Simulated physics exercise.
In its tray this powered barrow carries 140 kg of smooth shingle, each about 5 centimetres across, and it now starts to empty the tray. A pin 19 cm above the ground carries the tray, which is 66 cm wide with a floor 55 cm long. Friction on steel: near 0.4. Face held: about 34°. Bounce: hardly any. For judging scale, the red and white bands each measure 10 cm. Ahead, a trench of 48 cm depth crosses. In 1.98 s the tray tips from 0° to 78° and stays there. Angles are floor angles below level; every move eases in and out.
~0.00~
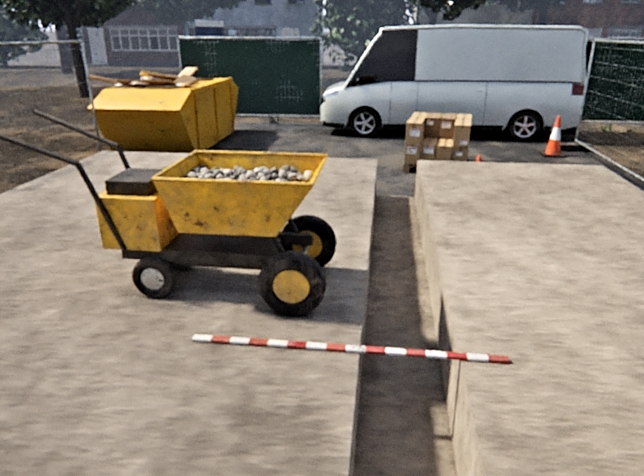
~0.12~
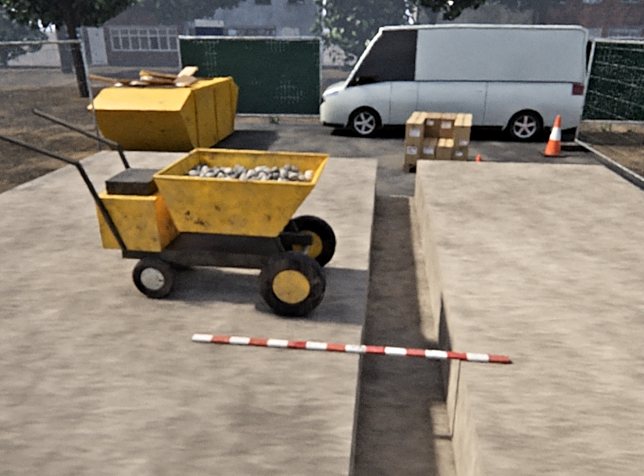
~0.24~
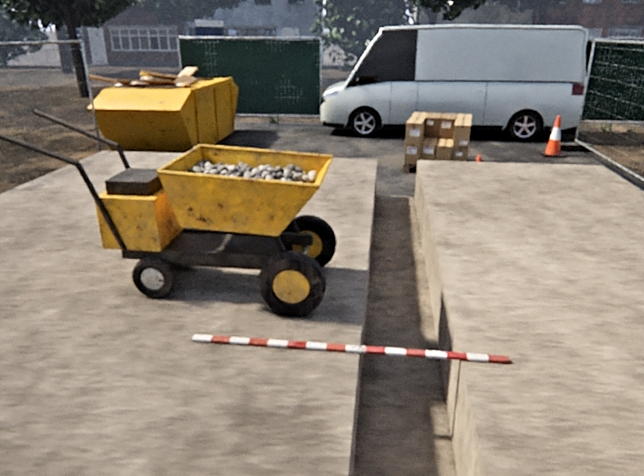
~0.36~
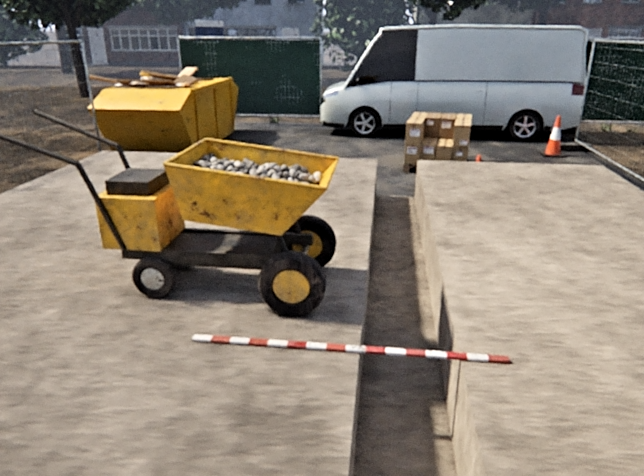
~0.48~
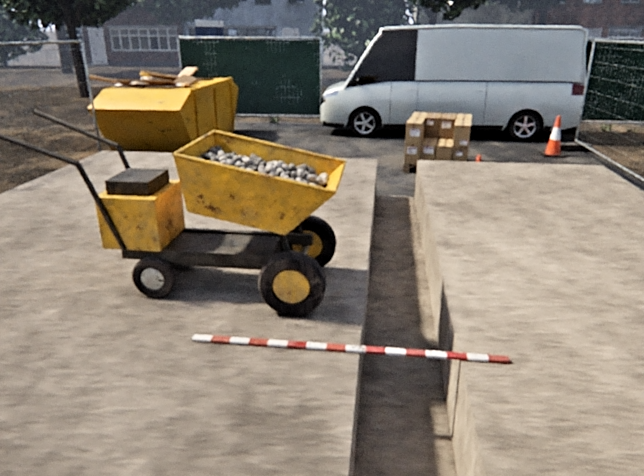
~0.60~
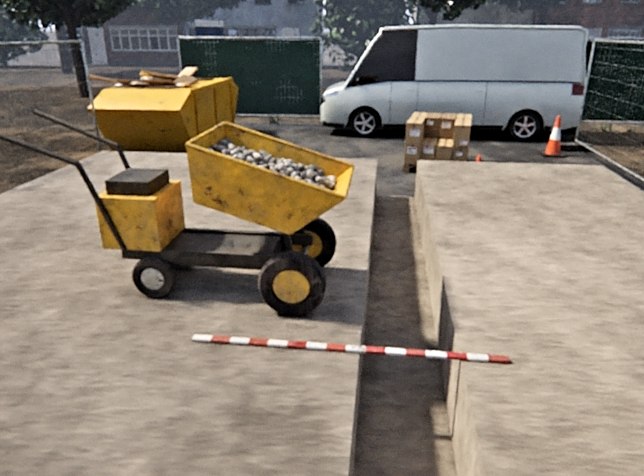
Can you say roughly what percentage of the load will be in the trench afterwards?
Roughly 81 per cent, I would say.
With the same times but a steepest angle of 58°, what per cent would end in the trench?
Some 65% would finish there.
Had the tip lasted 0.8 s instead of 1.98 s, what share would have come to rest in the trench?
60 per cent.
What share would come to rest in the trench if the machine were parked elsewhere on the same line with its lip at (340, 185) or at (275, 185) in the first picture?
I'd expect close to 40 per cent at the first and 100 per cent at the second.
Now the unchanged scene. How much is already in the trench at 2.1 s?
Some 55 per cent.
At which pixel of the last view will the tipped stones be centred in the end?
(420, 353).
After 1.5 s the floor is at 66°; 96 % in the tray, 4 % in the trench; the foremost stones are at (426, 295).
After 2.1 s the floor is at 78°; 27 % in the tray, 57 % in the trench, 16 % past the trench; the foremost stones are at (547, 307).
After 2.4 s the floor is at 78°; 7 % in the tray, 74 % in the trench, 19 % past the trench; the foremost stones are at (594, 313).
After 4.4 s the floor is at 78°; 0 % in the tray, 81 % in the trench, 19 % past the trench; the foremost stones are at (611, 312).
